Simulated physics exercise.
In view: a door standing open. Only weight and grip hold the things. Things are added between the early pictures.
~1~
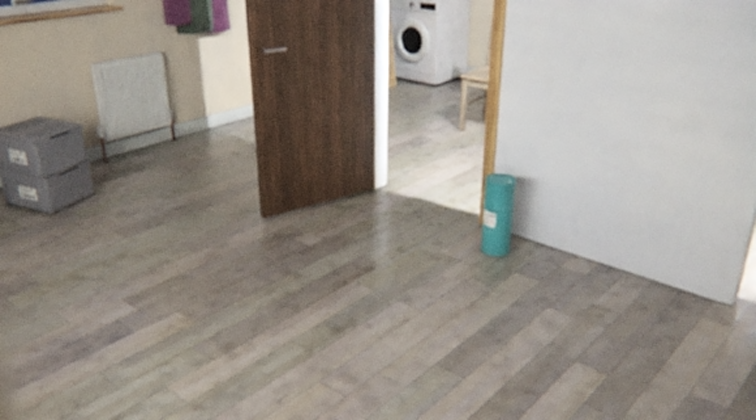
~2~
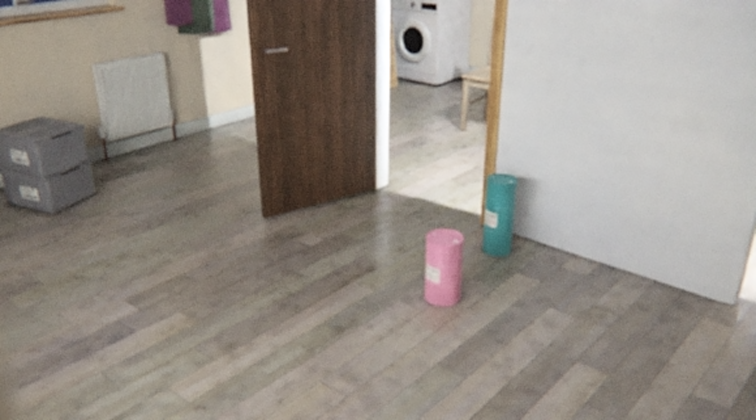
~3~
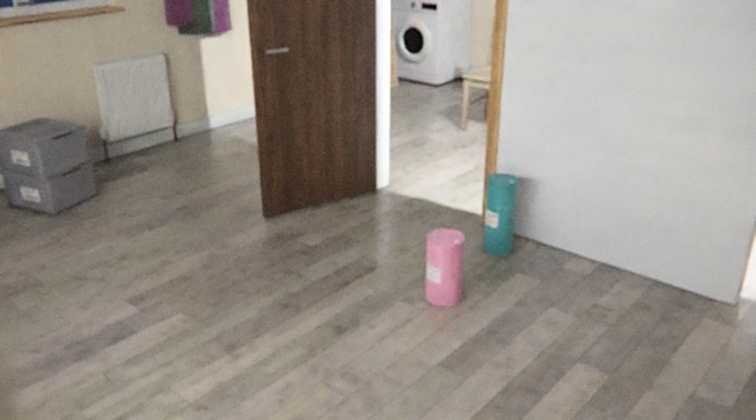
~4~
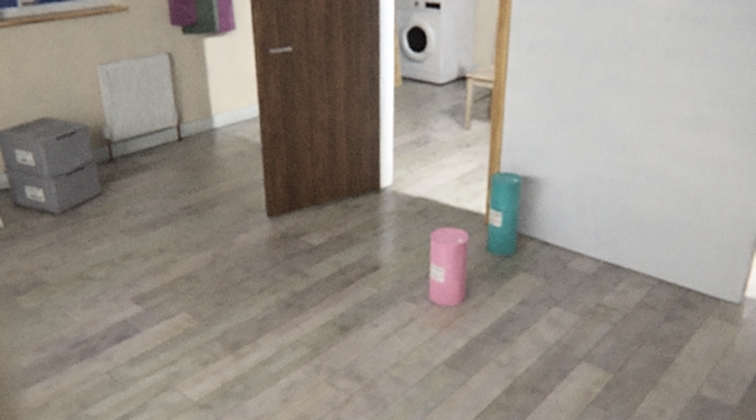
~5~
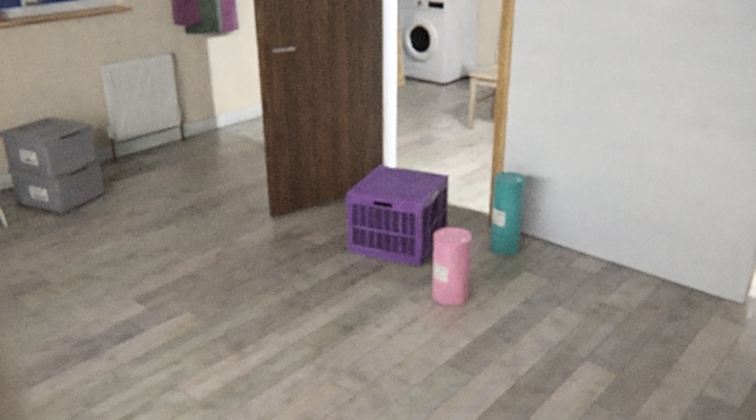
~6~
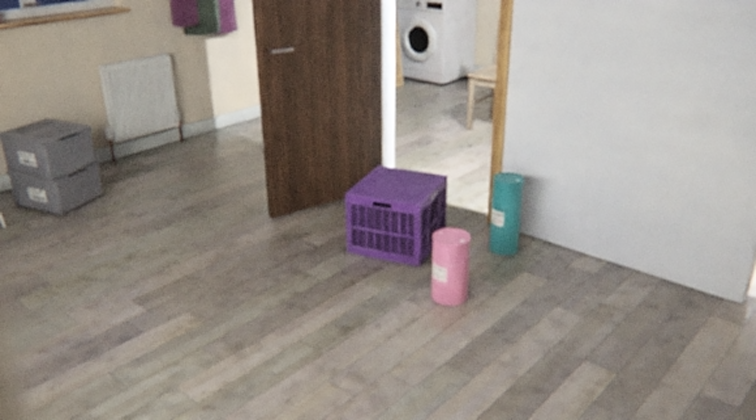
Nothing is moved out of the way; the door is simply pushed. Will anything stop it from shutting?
The door jams.
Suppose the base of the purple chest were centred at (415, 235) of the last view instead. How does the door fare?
Then it is blocked.
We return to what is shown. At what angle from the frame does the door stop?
About 60°.
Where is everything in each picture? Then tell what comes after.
In the first picture, door wide open and still.
In the second picture, door wide open and still; pink canister (444, 268); turquoise canister (499, 215).
In the third picture, door wide open and still; pink canister (445, 268); turquoise canister (500, 215).
In the fourth picture, door wide open and still; pink canister (448, 267); turquoise canister (504, 214).
In the fifth picture, door wide open and still; pink canister (452, 266); turquoise canister (507, 214).
In the sixth picture, door wide open and still; purple chest (398, 214); pink canister (451, 267).
Then, 0.40 s later than the last frame, door 96° open.
Then, 0.70 s later than the last frame, door 80° open.
Then, 0.80 s later than the last frame, door 73° open.
Then, 1.00 s later than the last frame, door 60° open.
When it is over, door 59° open; all 3 as before. End places, in pixels of the last picture, purple chest near (402, 214).
